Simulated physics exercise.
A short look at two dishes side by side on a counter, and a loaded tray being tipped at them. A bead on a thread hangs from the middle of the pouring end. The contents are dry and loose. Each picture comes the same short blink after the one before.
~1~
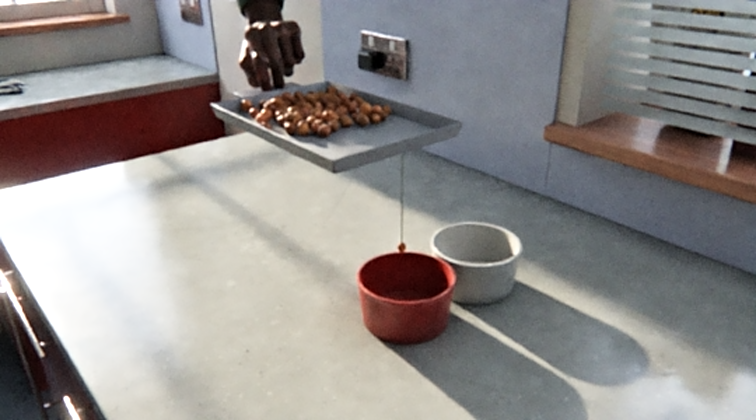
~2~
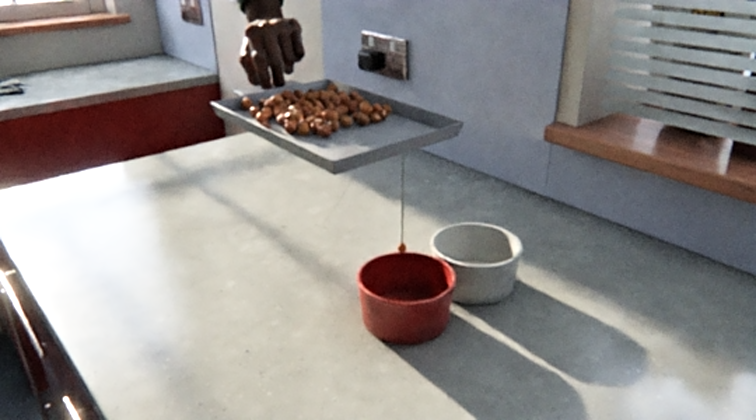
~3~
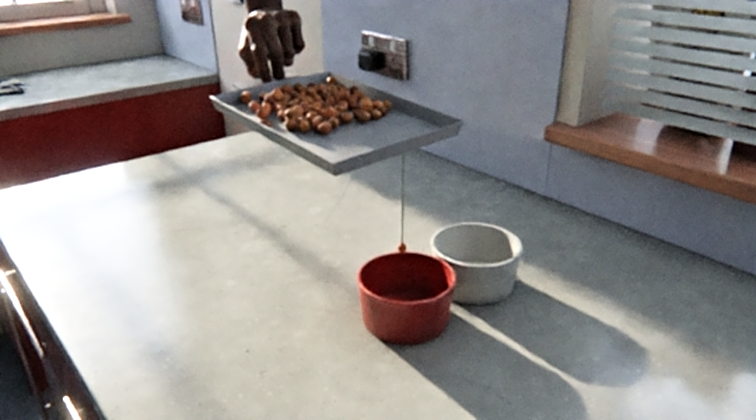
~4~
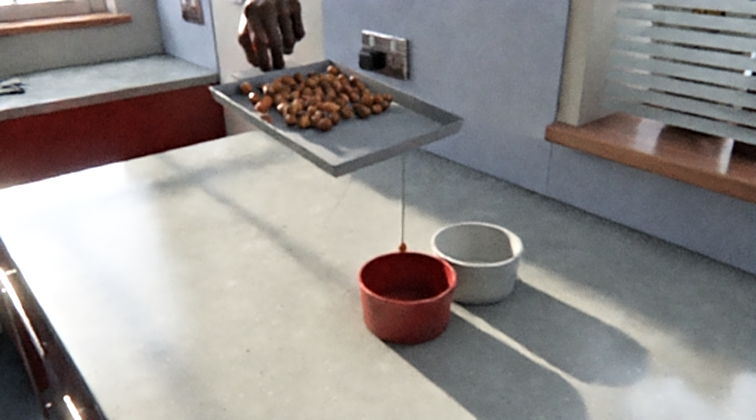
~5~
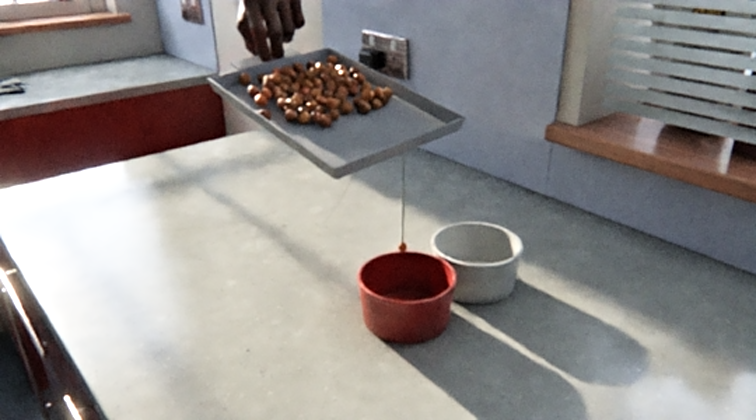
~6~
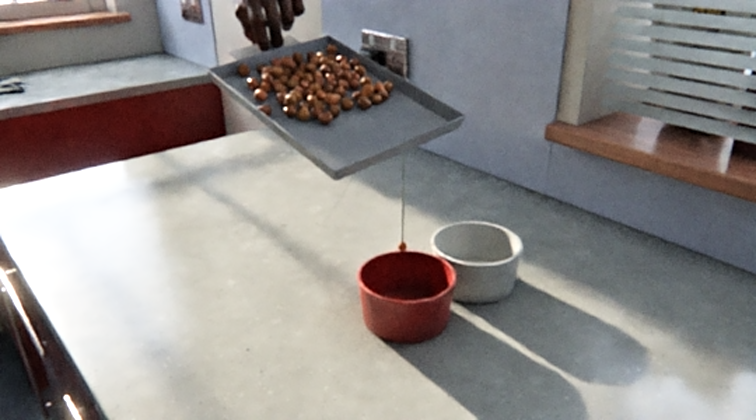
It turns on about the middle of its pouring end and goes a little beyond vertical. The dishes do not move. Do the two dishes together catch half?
Caught overall: Only the smaller part.
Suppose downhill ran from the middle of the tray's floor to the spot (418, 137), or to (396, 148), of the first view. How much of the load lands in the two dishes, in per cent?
The first gives 90 %, the second 70 %.
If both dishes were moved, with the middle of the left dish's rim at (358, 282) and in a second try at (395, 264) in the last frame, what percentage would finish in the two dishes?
The first gives 80 %, the second 10 %.
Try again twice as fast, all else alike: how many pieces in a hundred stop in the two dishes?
Roughly 20 in a hundred.
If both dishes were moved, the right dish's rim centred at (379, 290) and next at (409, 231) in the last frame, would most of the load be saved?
In turn: More than half; the smaller part.
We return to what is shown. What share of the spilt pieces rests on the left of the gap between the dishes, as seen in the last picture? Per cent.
Some 90 per cent.
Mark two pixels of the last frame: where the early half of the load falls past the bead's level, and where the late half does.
First near (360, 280), later near (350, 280).
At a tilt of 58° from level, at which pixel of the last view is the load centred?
Near (348, 138).
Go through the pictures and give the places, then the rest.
In the first picture, corners of the pouring end at (334, 158) and (457, 122), level; middle of the load at (319, 111), hazelnuts; left dish at (439, 314); right dish at (508, 277); bead on its thread at (402, 247).
In the second picture, corners of the pouring end at (334, 159) and (458, 122), level; middle of the load at (319, 110).
In the third picture, corners of the pouring end at (335, 160) and (458, 121), tipped barely, lowest at the left corner; middle of the load at (319, 105).
In the fourth picture, corners of the pouring end at (335, 163) and (459, 119), tipped a little, lowest at the left corner; middle of the load at (319, 98).
In the fifth picture, corners of the pouring end at (336, 165) and (460, 117), tipped a little, lowest at the left corner; middle of the load at (319, 91).
In the sixth picture, corners of the pouring end at (336, 167) and (460, 115), tipped a little, lowest at the left corner; middle of the load at (319, 84); left dish at (440, 313); right dish at (509, 276).
Soon, tray tipped steeply; most on the tray; a stray few in the left dish; a small part outside both; a small part in the air.
A while on, tray tipped right over; a small part on the tray; a small part in the left dish; about half outside both; about a quarter in the air.
Towards the end, tray tipped past a quarter turn; about a quarter in the left dish; most outside both.
Finally, tray tipped past a quarter turn; about a quarter in the left dish; none in the right dish; most outside both.
